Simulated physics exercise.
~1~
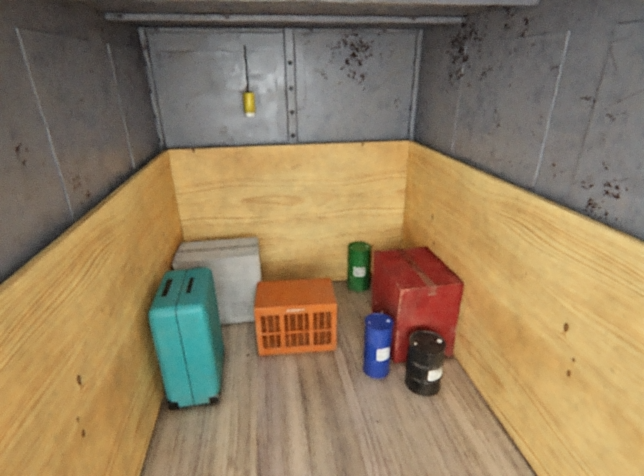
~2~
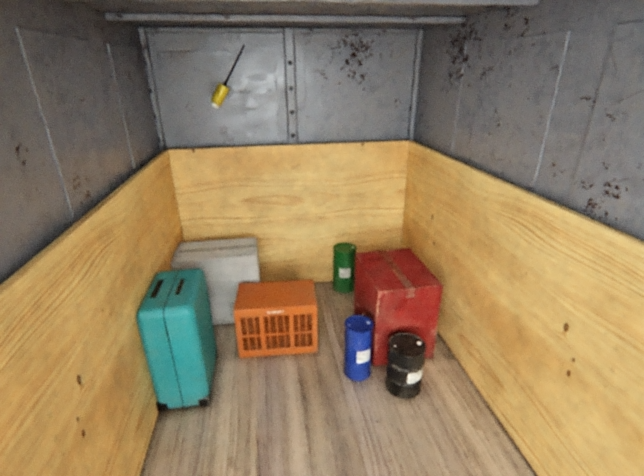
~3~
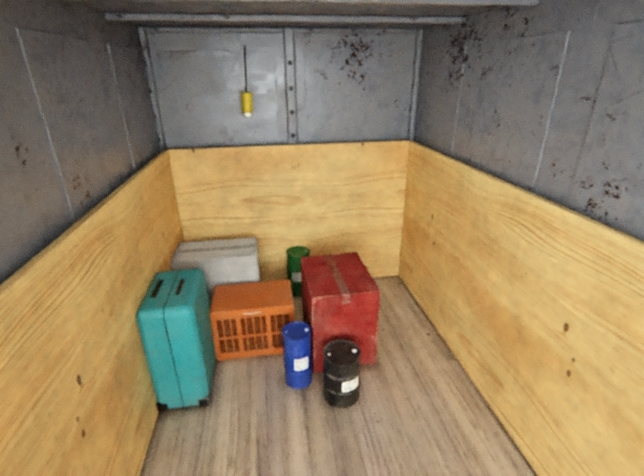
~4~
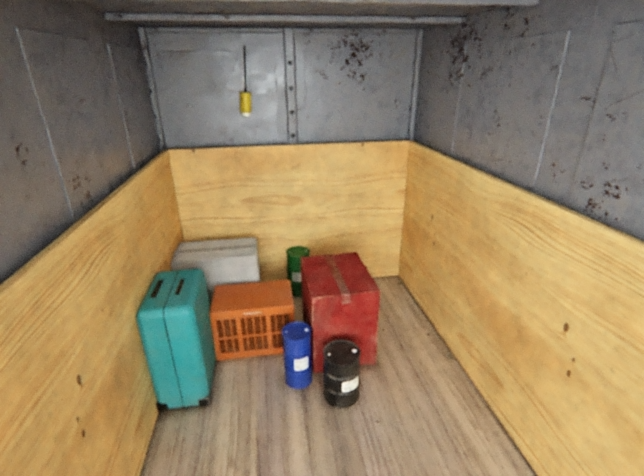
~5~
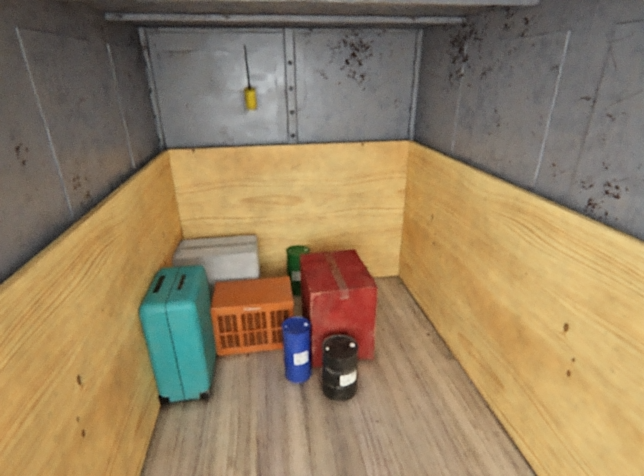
The clip opens on a van's load bay with wood-lined walls, where a turquoise case, a white box, an orange crate, a red box and green, blue and black canisters stand beneath a hanging yellow lamp. The lamp swings to the left, and the crate, red box and canisters begin sliding left, while the case shifts slightly. They slide farther left and bunch closer to the case and the white box, which stays put. The lamp hangs almost straight again and the load rests. Finally, the blue and black canisters edge slightly toward the back wall, with everything still upright.
